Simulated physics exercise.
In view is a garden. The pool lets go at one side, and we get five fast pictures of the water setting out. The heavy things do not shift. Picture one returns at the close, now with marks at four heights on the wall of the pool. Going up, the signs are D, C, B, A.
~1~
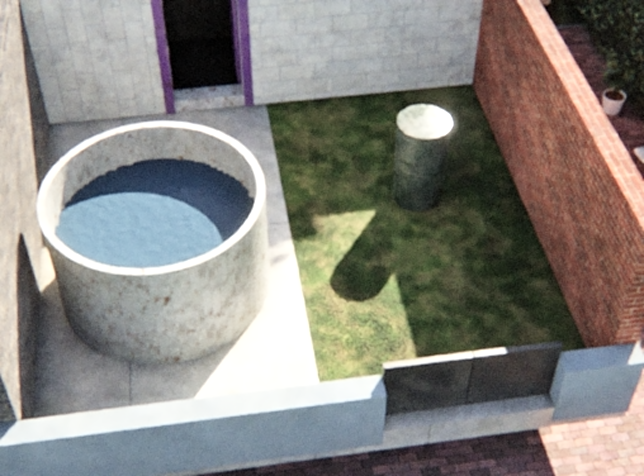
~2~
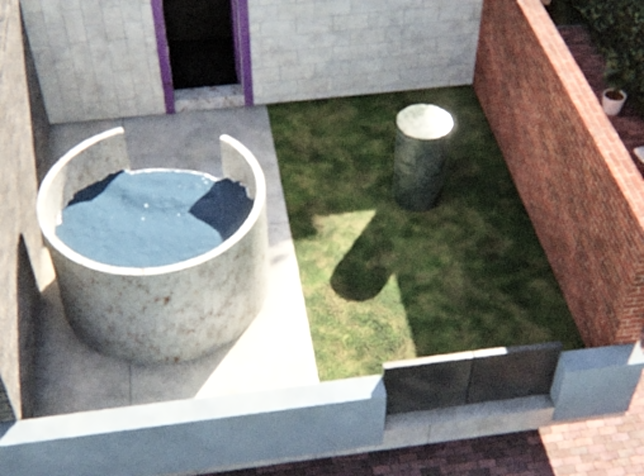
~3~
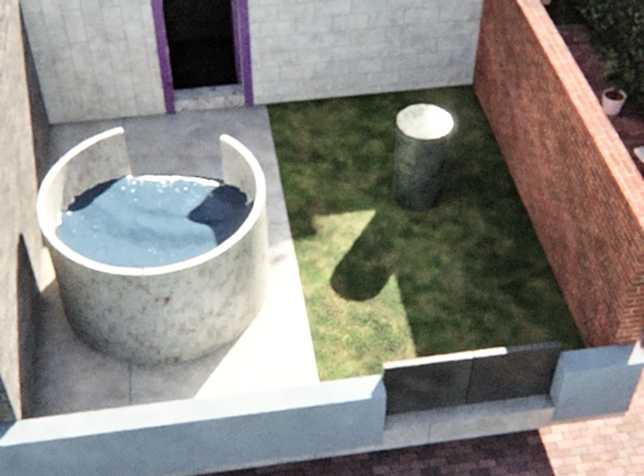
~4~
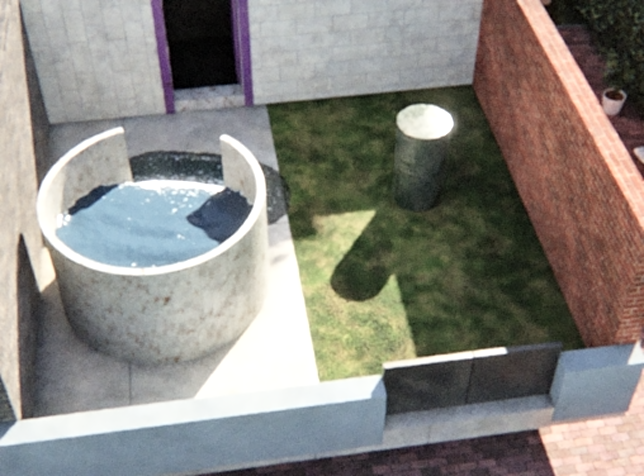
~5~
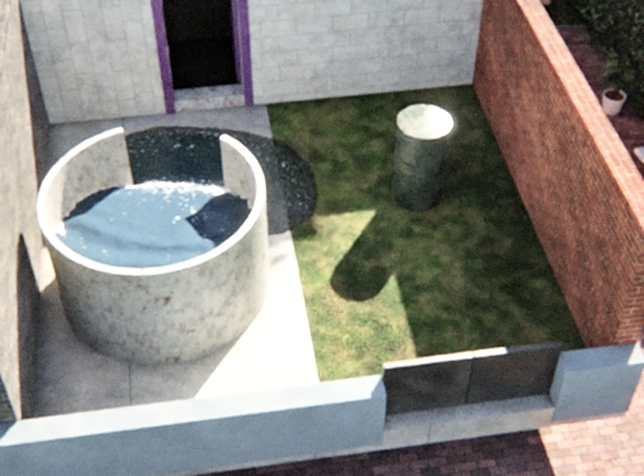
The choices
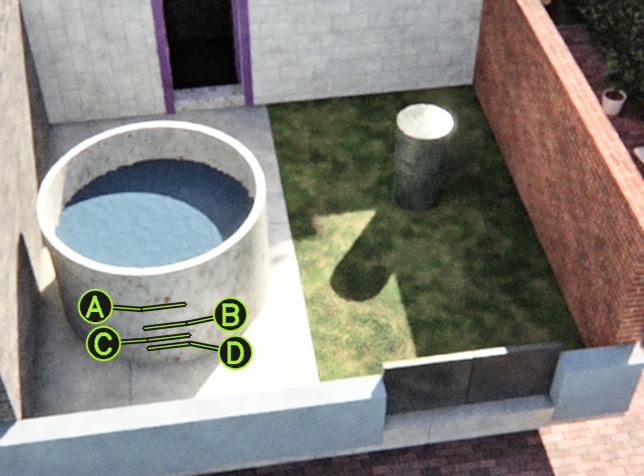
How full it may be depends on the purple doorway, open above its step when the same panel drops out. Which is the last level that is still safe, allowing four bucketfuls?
Choose C.
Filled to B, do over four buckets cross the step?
Yes, it does.
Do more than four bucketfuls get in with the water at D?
No, not at all.
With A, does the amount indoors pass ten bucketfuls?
Yes.
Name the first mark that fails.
B it is.
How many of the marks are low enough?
Two.
On the marked copy, A at (162, 306); B at (166, 325); C at (168, 337); D at (169, 346); from the bottom up D, C, B, A.
If A is chosen, dozens of bucketfuls pour in.
If B is chosen, about 8 bucketfuls get in.
If C is chosen, a splash gets over, under a bucket.
If D is chosen, nothing gets over.
